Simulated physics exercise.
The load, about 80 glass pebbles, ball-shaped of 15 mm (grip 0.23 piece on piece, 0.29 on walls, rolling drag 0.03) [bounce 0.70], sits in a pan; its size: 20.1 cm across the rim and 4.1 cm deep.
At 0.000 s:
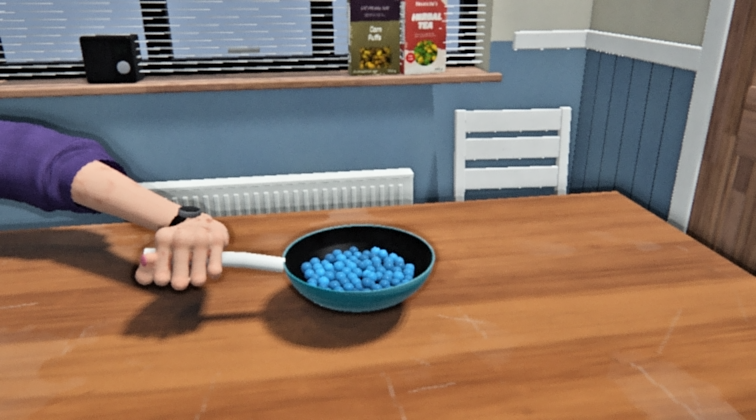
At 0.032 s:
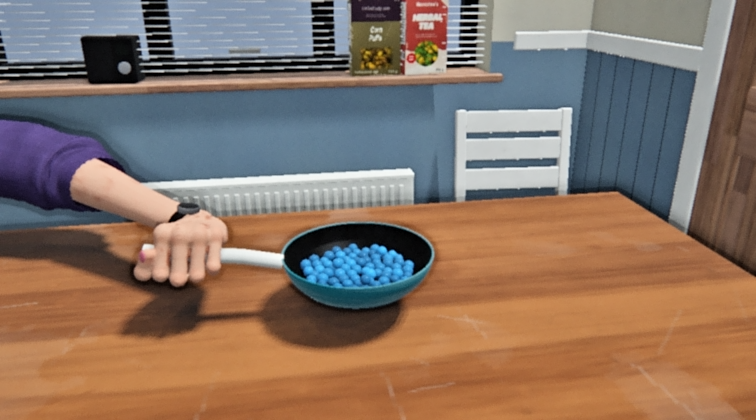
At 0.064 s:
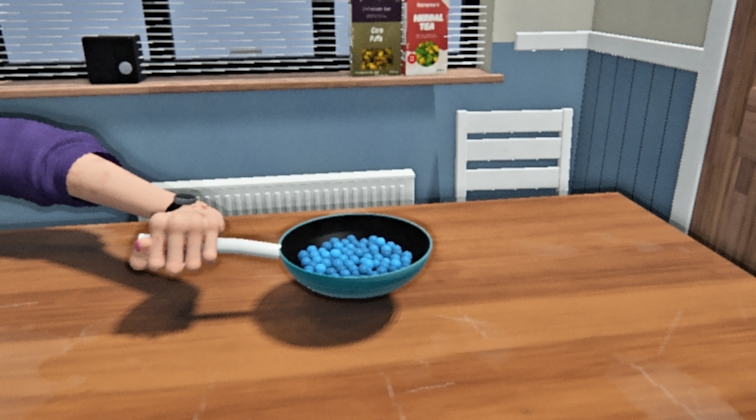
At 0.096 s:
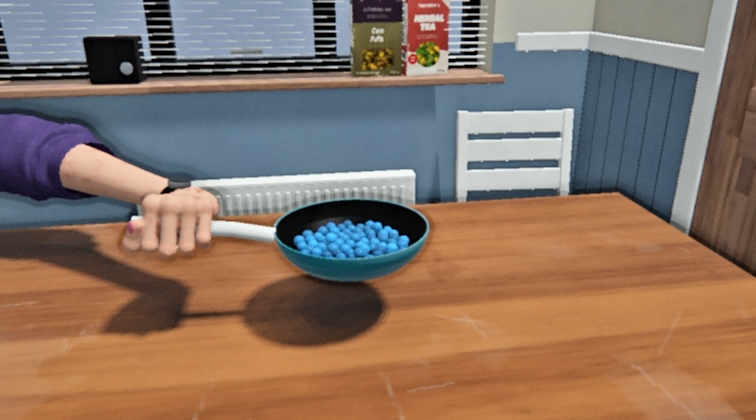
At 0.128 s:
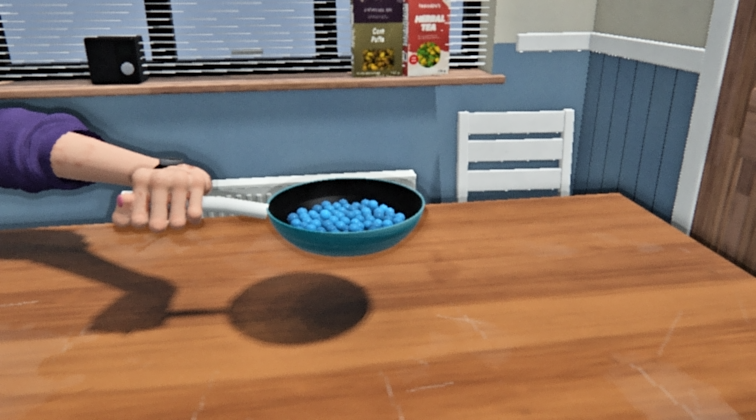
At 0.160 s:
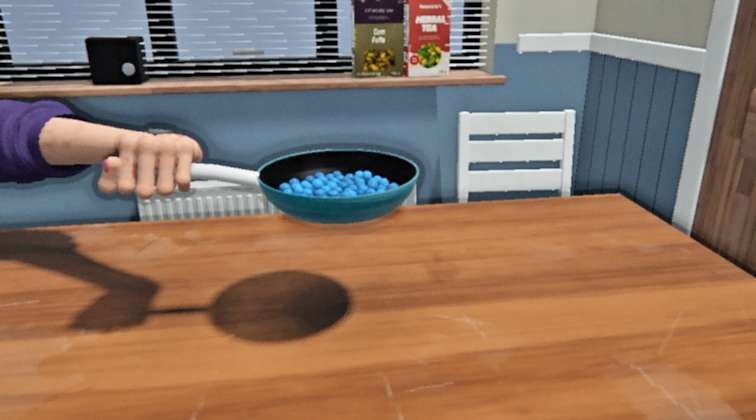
The clip opens with a hand in a purple sleeve gripping the white handle of a teal pan filled with small blue balls, low over a wooden table. The hand lifts the pan, slowly at first and then faster, drifting slightly left while keeping it level, as its shadow separates on the tabletop below.
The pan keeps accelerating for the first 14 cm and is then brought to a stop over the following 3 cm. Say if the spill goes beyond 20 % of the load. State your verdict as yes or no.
Verdict: Yes.
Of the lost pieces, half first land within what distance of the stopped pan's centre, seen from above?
Distance: Around 16 centimetres.
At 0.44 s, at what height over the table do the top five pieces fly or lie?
About 27 cm.
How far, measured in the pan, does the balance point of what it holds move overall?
The centre of the load shifts around 2.0 cm.
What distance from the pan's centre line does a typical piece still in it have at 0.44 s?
Value: About 6.5 cm.
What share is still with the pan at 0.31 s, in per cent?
Around 0 percent of it.
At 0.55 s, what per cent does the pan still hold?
Estimate: Close to 65 per cent.
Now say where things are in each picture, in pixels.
In the first frame, pan at (360, 296); tilt 0 degrees; moved 0.0 cm; top of the load at (366, 255).
In the second frame, pan at (359, 292); tilt 0 degrees; moved 0.5 cm; top of the load at (366, 252).
In the third frame, pan at (356, 282); tilt 0 degrees; moved 1.9 cm; top of the load at (364, 243).
In the fourth frame, pan at (352, 263); tilt 0 degrees; moved 4.3 cm; top of the load at (361, 228).
In the fifth frame, pan at (347, 237); tilt 0 degrees; moved 7.7 cm; top of the load at (356, 207).
In the sixth frame, pan at (339, 202); tilt 0 degrees; moved 12.0 cm; top of the load at (350, 179). Its speed is now 1.51 m/s.
After 0.31 s, in the air 100 %; middle of the pieces not yet landed near (300, 81).
After 0.44 s, pan 70 %, in the air 30 %; middle of the pieces not yet landed near (271, 128).
Then, at 0.55 s, pan 65 %, in the air 35 %; middle of the pieces not yet landed near (273, 179).
Then, at 0.66 s, pan 65 %, fallen left of where it stops 30 %, in the air 5 %; middle of the pieces not yet landed near (314, 158).
In the end, at 1.7 s, pan 65 %, fallen left of where it stops 35 %.
